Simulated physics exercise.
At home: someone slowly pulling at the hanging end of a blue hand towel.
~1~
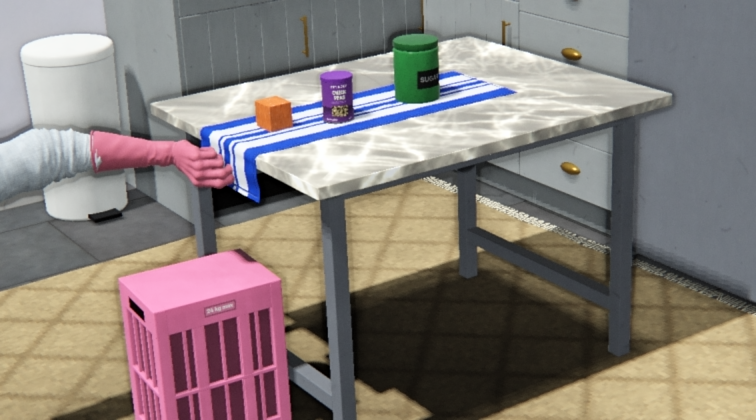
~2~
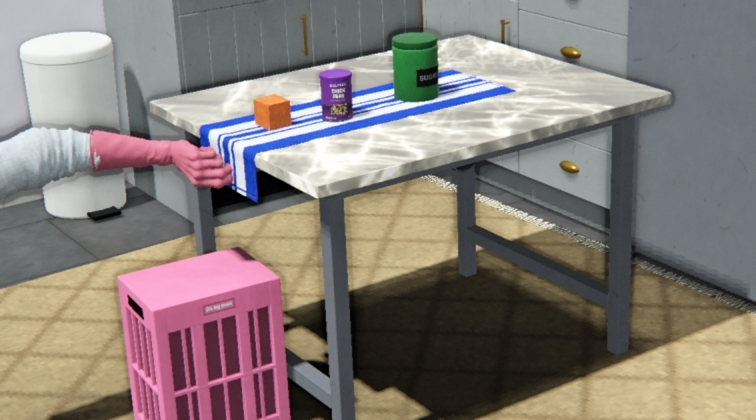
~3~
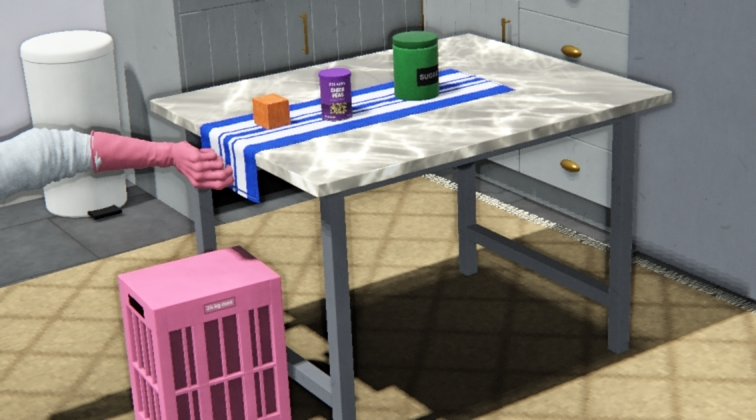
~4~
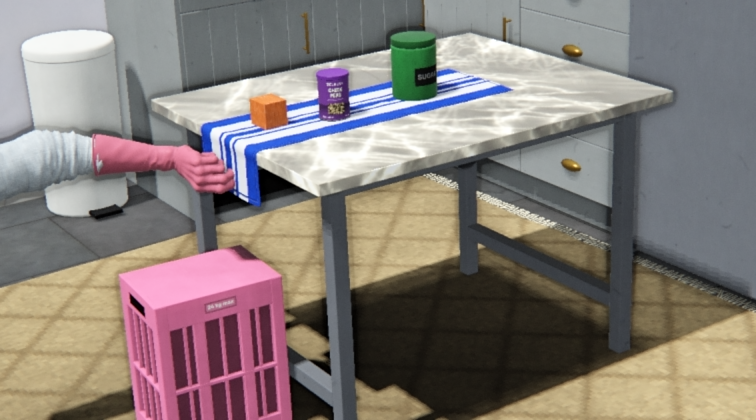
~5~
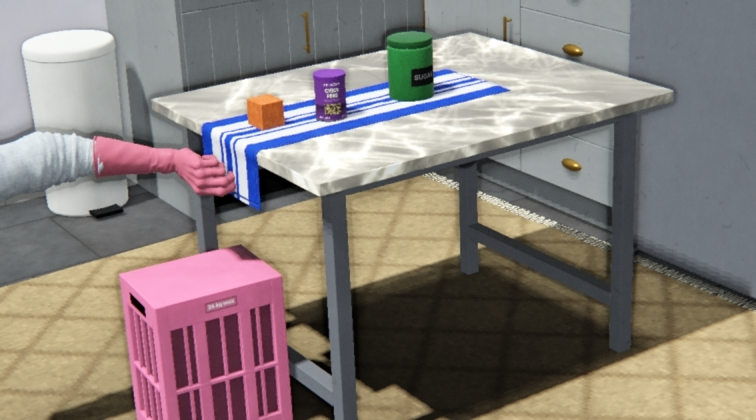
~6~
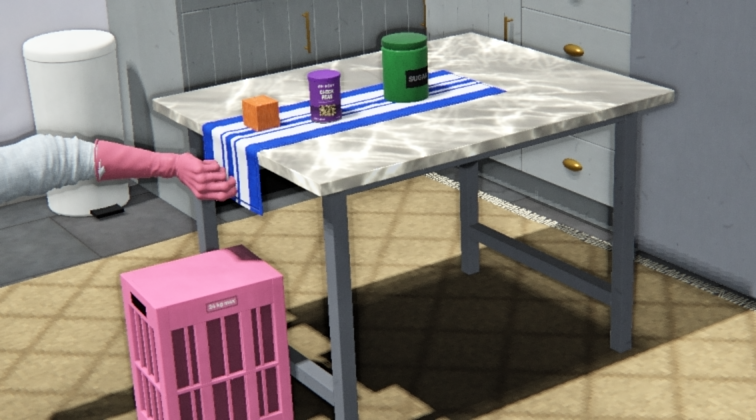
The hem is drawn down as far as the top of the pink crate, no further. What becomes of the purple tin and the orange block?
The purple tin stays on the table. The orange block goes over the edge.
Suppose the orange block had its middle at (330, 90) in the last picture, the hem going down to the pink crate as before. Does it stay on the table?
There it keeps clear of the edge.
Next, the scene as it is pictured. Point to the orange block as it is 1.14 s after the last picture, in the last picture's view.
Around (189, 232).
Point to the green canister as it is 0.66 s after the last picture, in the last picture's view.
At about (364, 77).
Then, 0.66 s after the last picture, hem going down; tin carried along near (280, 107); block over the edge.
Then, 1.14 s after the last picture, hem on the crate; tin carried along near (264, 110); block over the edge.
At rest, hem on the crate; tin carried along near (264, 110); block over the edge. The purple tin remains up there and the orange block is carried off the end.
